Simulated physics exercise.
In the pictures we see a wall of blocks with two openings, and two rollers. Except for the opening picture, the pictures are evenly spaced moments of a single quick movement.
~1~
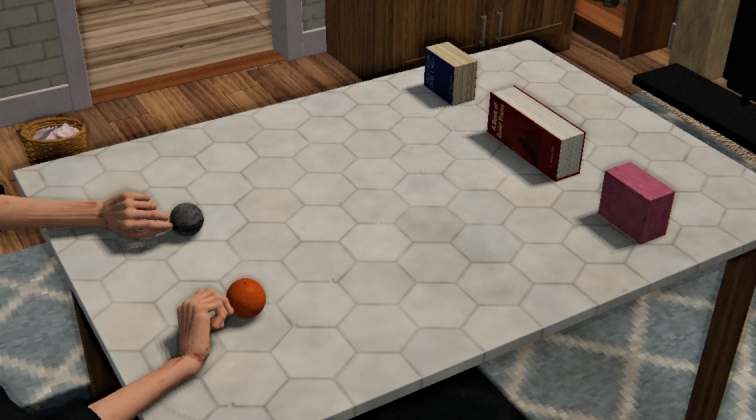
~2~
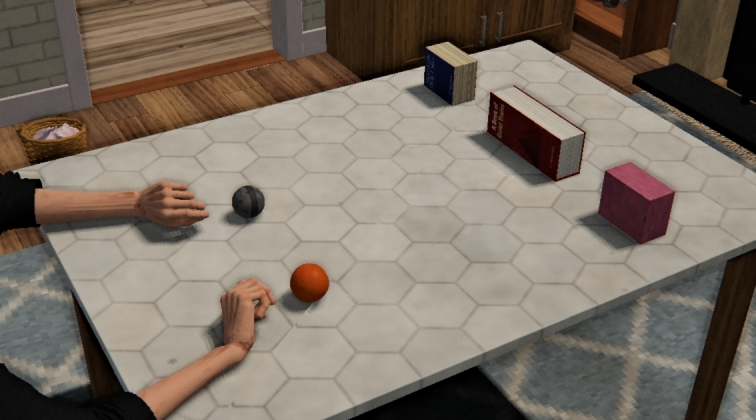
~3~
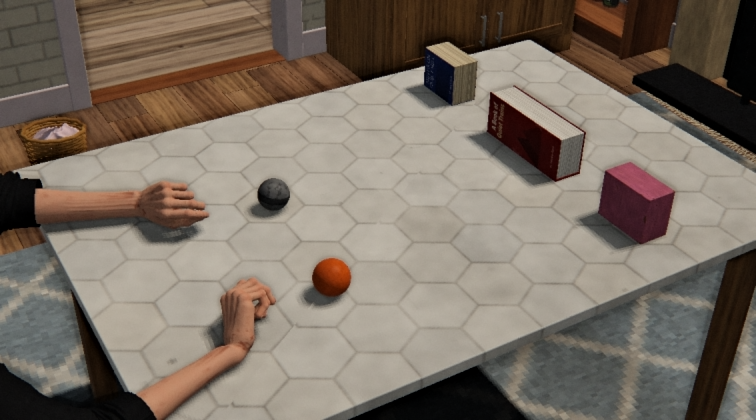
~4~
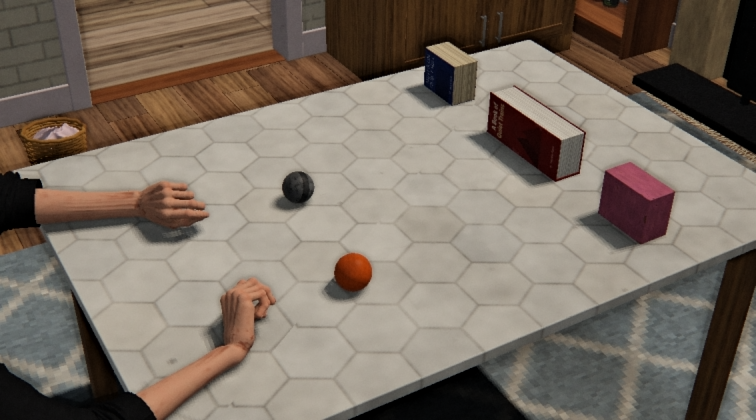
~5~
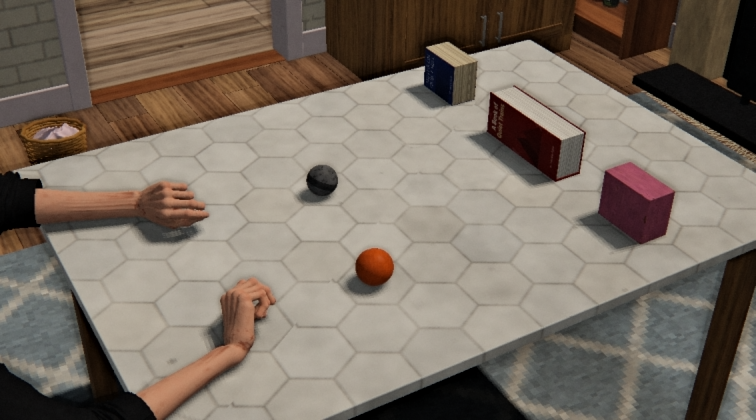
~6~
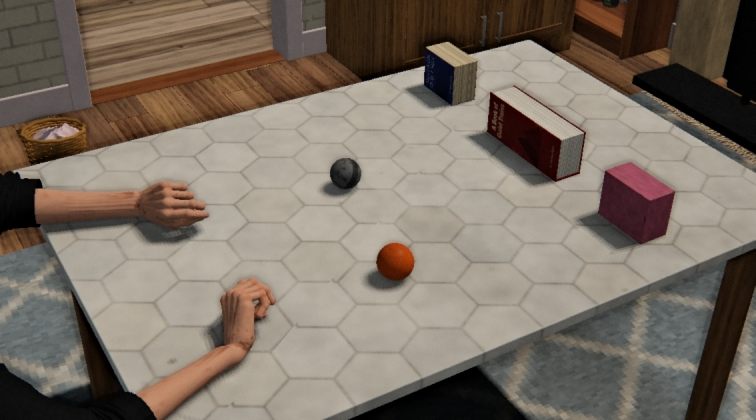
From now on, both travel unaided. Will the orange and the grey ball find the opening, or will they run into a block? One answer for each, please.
What happens: The orange runs into a block, the grey ball runs into a block.
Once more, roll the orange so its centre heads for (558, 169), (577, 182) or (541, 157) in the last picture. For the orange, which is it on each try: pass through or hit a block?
Try 1, it fails to get through; try 2, it clears the blocks; try 3, it fails to get through.
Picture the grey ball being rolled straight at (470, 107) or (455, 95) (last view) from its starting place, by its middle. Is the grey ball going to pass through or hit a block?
First try, the grey ball clears the gap; second try, it is blocked.
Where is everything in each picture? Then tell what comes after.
The first picture shows orange (246, 299) under the hand; grey ball (187, 220) under the hand; red book (534, 132).
The second picture shows orange (310, 283); grey ball (248, 202).
The third picture shows orange (332, 278); grey ball (274, 194).
The fourth picture shows orange (353, 272); grey ball (298, 187).
The fifth picture shows orange (374, 267); grey ball (322, 180).
The sixth picture shows orange (396, 262); grey ball (345, 173); blue book (450, 73).
Then, 0.40 s after the last picture, orange heading on near (587, 215); grey ball coming back near (469, 138).
By the end, the orange bounces off; the grey ball bounces off.
